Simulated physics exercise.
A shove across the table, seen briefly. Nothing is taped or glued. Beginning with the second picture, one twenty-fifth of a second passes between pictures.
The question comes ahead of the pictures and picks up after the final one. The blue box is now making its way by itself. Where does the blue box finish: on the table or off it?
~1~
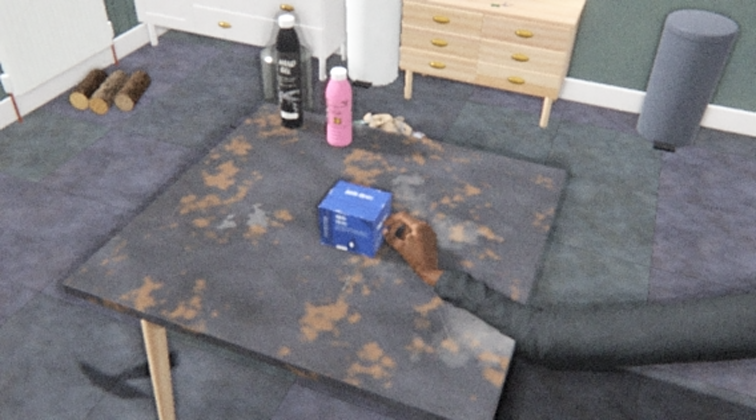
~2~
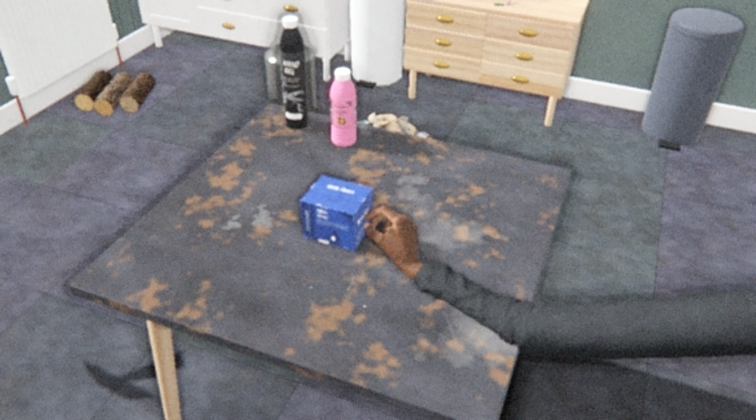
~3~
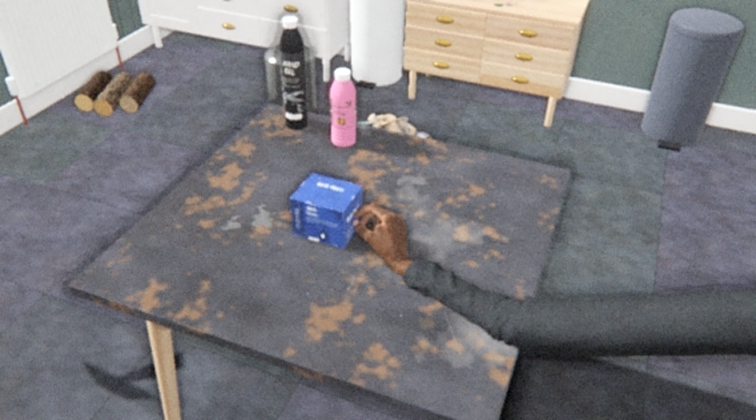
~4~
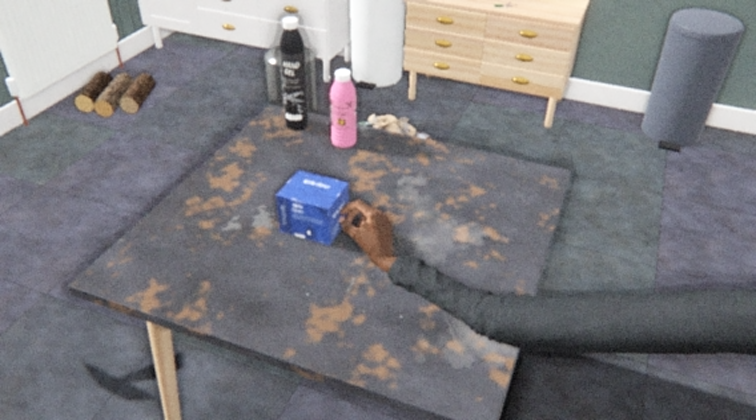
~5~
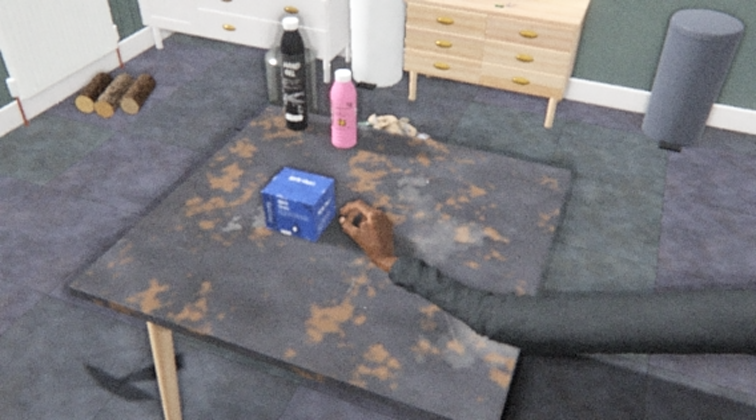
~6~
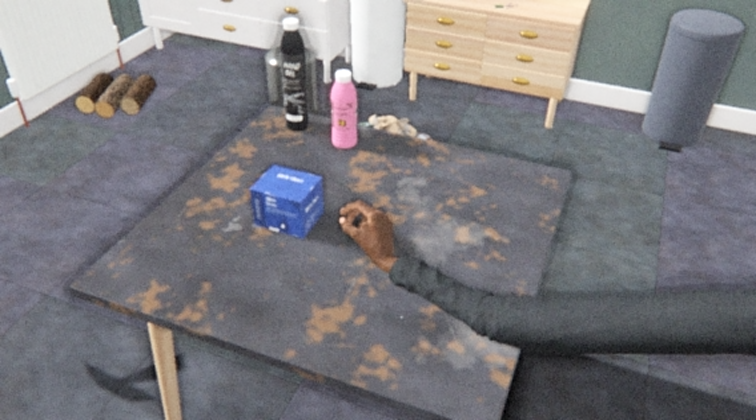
On the table.
Then, 0.10 s past the last view, blue box displaced about its own width near (268, 196).
Then, 0.40 s past the last view, blue box displaced about its own width near (262, 194).
Finally, moved from the start, blue box. Final places as the last picture's camera would see them, blue box near (262, 194).
